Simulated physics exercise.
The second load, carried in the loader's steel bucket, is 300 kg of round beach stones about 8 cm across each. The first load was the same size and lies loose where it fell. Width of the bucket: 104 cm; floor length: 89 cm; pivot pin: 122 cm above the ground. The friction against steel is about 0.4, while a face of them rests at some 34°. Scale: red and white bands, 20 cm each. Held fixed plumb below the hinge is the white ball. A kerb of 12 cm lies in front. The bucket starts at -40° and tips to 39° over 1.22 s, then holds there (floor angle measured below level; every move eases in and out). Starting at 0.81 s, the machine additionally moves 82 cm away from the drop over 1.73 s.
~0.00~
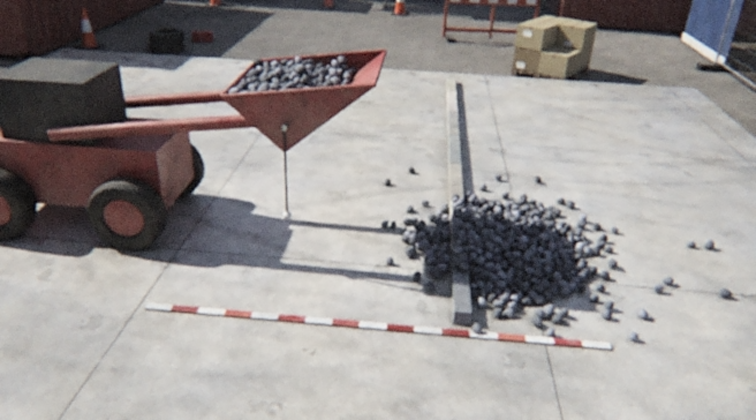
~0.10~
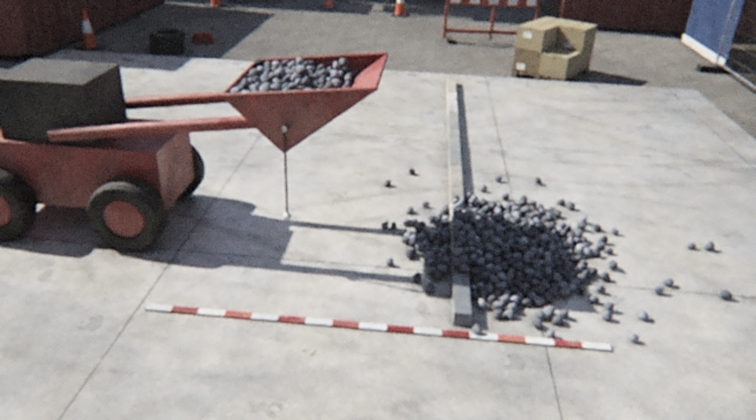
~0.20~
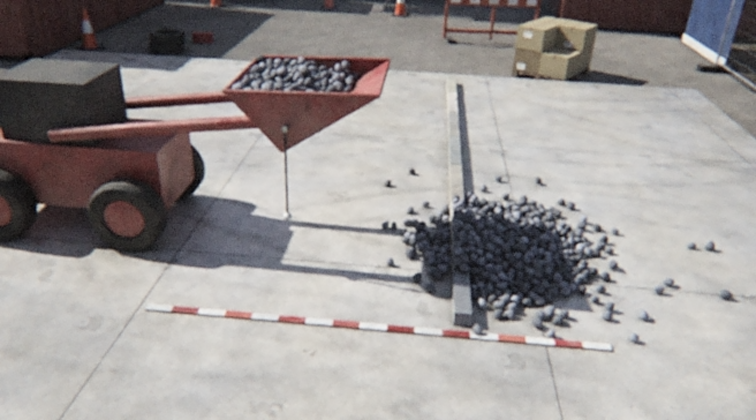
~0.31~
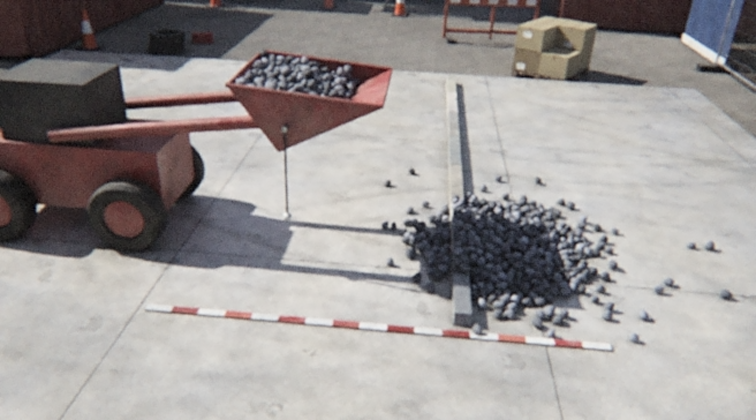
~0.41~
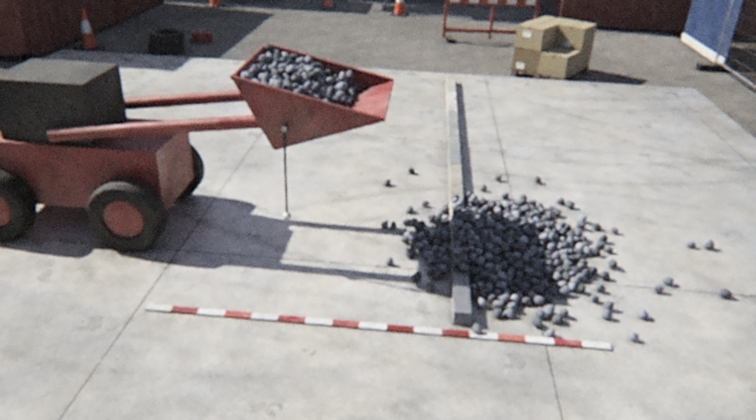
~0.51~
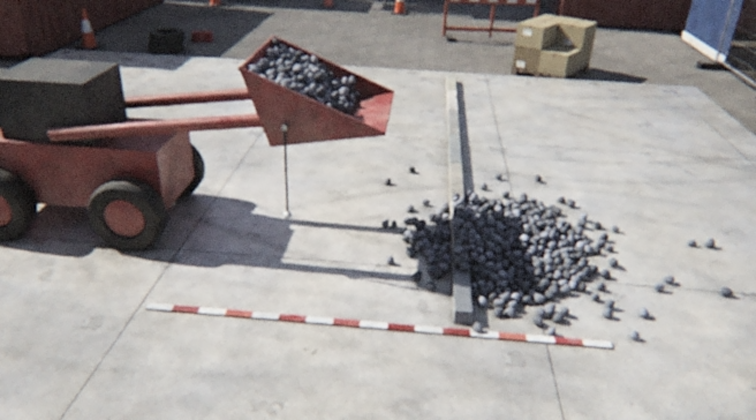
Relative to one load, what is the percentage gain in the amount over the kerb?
A gain of about 0 per cent.
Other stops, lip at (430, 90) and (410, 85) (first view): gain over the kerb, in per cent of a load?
I'd guess close to 5 per cent first and close to 0 per cent second.
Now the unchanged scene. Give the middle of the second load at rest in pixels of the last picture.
In the last view, somewhere near (384, 232).
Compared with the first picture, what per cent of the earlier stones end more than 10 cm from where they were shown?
Close to 0 per cent.
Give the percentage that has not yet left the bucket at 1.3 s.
Around 40 in a hundred.
After 0.9 s the floor is at 27°; in per cent of one load, 100 in the bucket, 15 on this side of the kerb, 85 over the kerb; the foremost stones are at (665, 265).
After 1.3 s the floor is at 39°; in per cent of one load, 39 in the bucket, 76 on this side of the kerb, 85 over the kerb; the foremost stones are at (665, 265).
After 3.0 s the floor is at 39°; in per cent of one load, 0 in the bucket, 115 on this side of the kerb, 85 over the kerb; the foremost stones are at (665, 265).
After 5.6 s the floor is at 39°; in per cent of one load, 0 in the bucket, 115 on this side of the kerb, 85 over the kerb; the foremost stones are at (665, 265). Net gain over the kerb, 0.
